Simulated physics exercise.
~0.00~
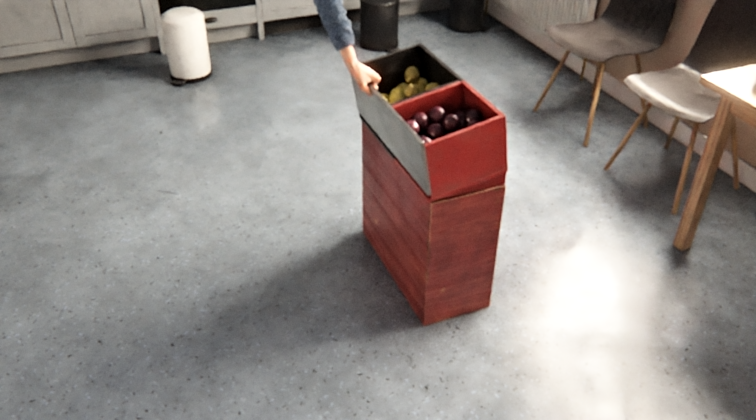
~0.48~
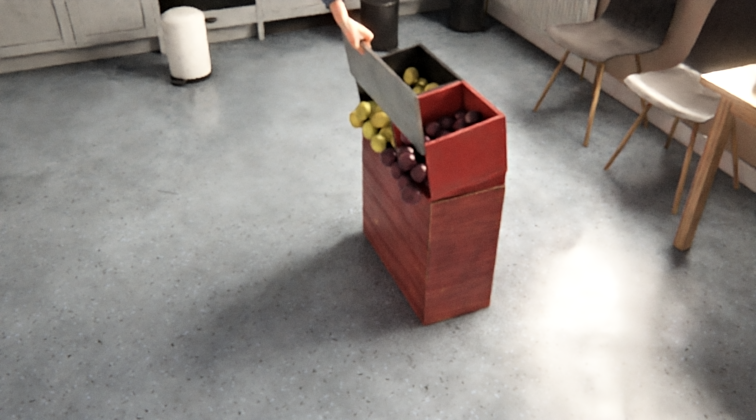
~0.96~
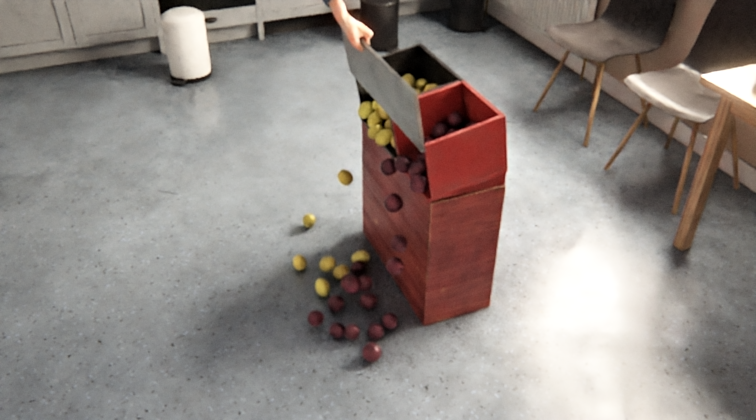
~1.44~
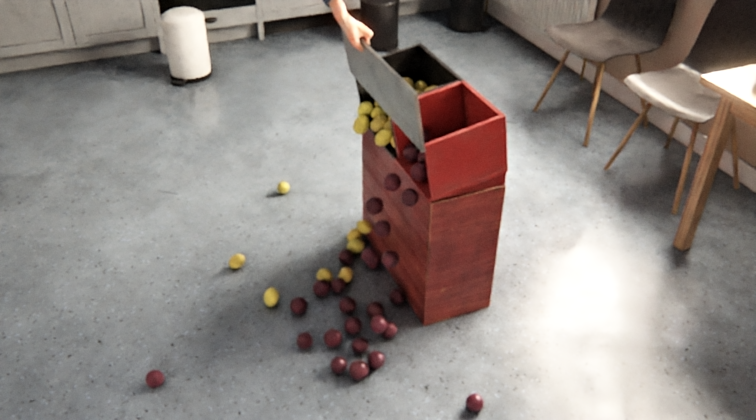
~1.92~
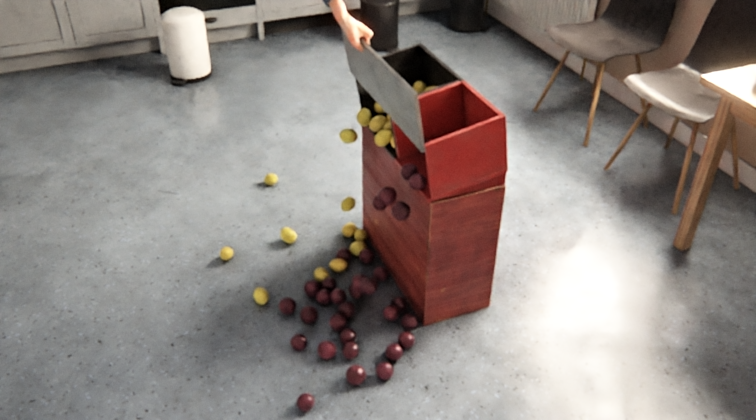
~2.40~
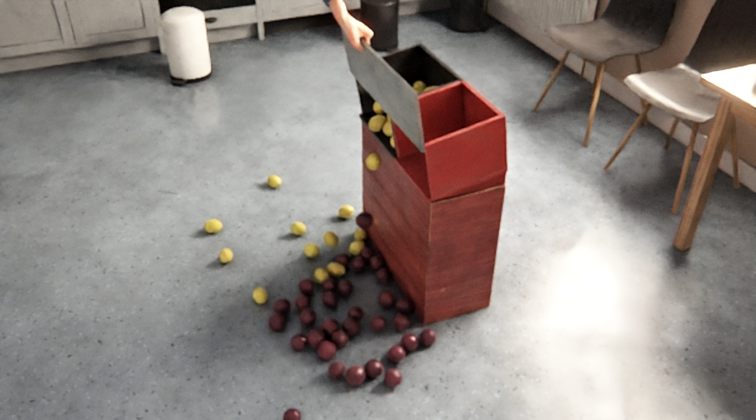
A hand pulled up the grey gate on a red wooden stand, and dark red onions and yellow lemons tumbled out across the floor to the left, until the red hopper was empty while lemons still remained in the black one.
